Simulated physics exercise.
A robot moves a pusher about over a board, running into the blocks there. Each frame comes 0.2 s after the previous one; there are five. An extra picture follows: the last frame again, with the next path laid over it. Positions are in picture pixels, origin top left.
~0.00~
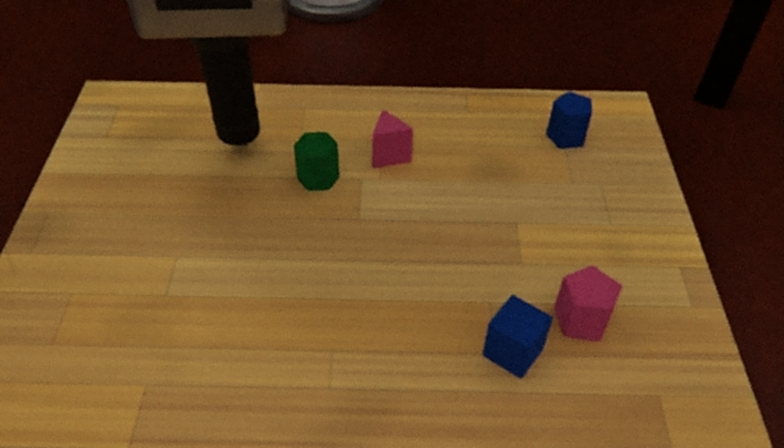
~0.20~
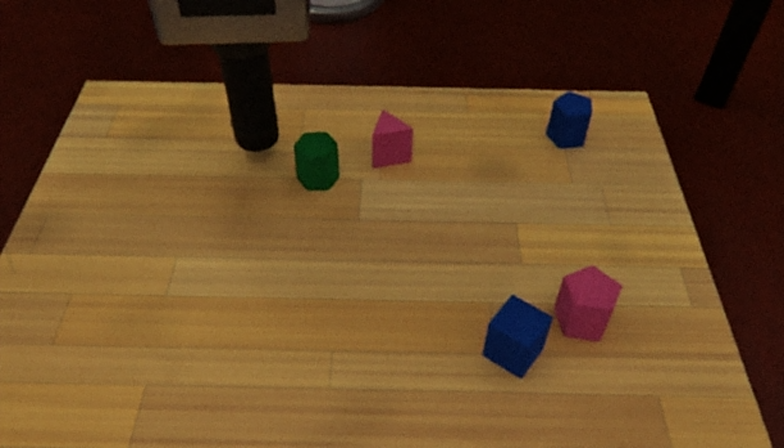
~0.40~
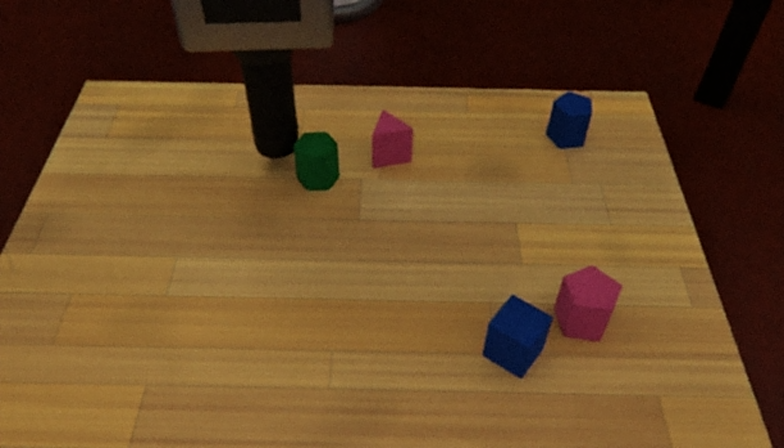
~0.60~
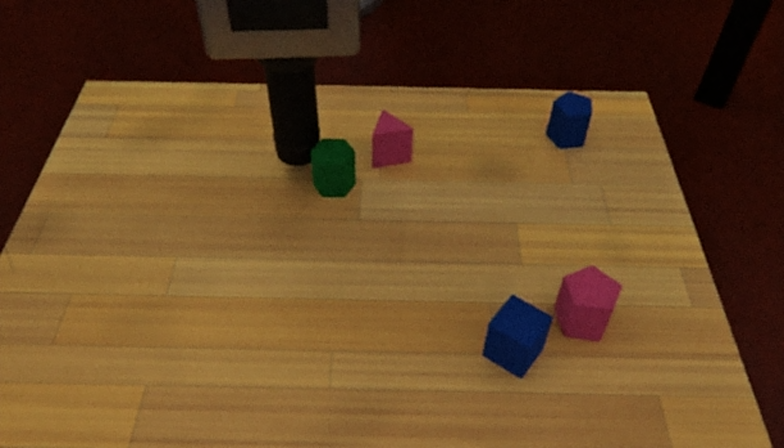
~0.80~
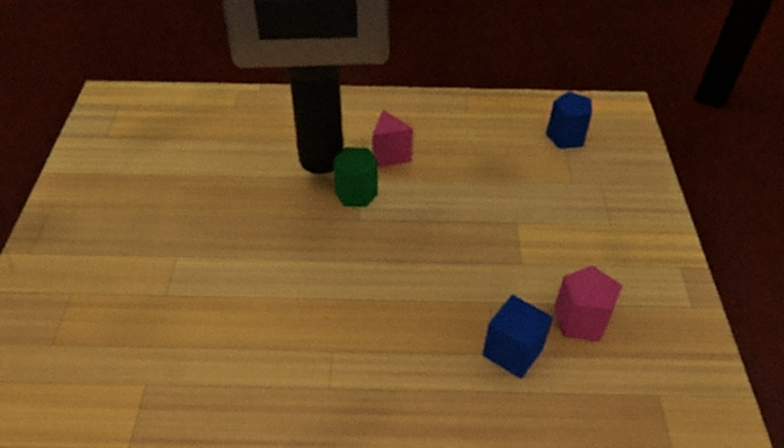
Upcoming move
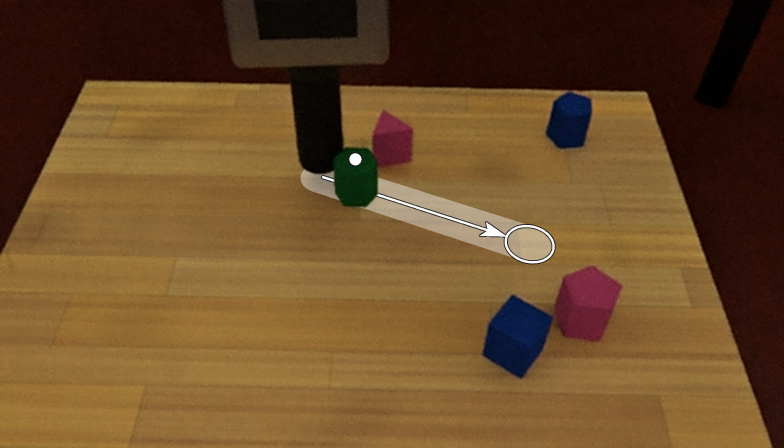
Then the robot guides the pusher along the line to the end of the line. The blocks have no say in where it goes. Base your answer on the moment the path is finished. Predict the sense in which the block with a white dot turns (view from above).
It twists clockwise.
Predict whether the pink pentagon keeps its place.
It keeps its position.
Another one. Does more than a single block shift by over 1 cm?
No, it doesn't check out.
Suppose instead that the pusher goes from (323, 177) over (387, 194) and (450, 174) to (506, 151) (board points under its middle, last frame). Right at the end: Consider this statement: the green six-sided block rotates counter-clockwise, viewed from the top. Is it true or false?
False
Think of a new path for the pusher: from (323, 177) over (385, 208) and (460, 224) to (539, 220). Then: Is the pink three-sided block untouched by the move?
Yes, that is how it ends up.
The line goes from (323, 177) directly to (530, 244); the dot is on the green six-sided block.
On the path given first. One third of the way, pusher at (390, 182); green six-sided block at (426, 186), turned 15° clockwise.
Two thirds of the way, pusher at (461, 204); green six-sided block at (497, 215), turned 35° clockwise.
At the end, pusher at (534, 227); green six-sided block at (553, 246), turned 95° clockwise; pink three-sided block unmoved; pink pentagon unmoved.
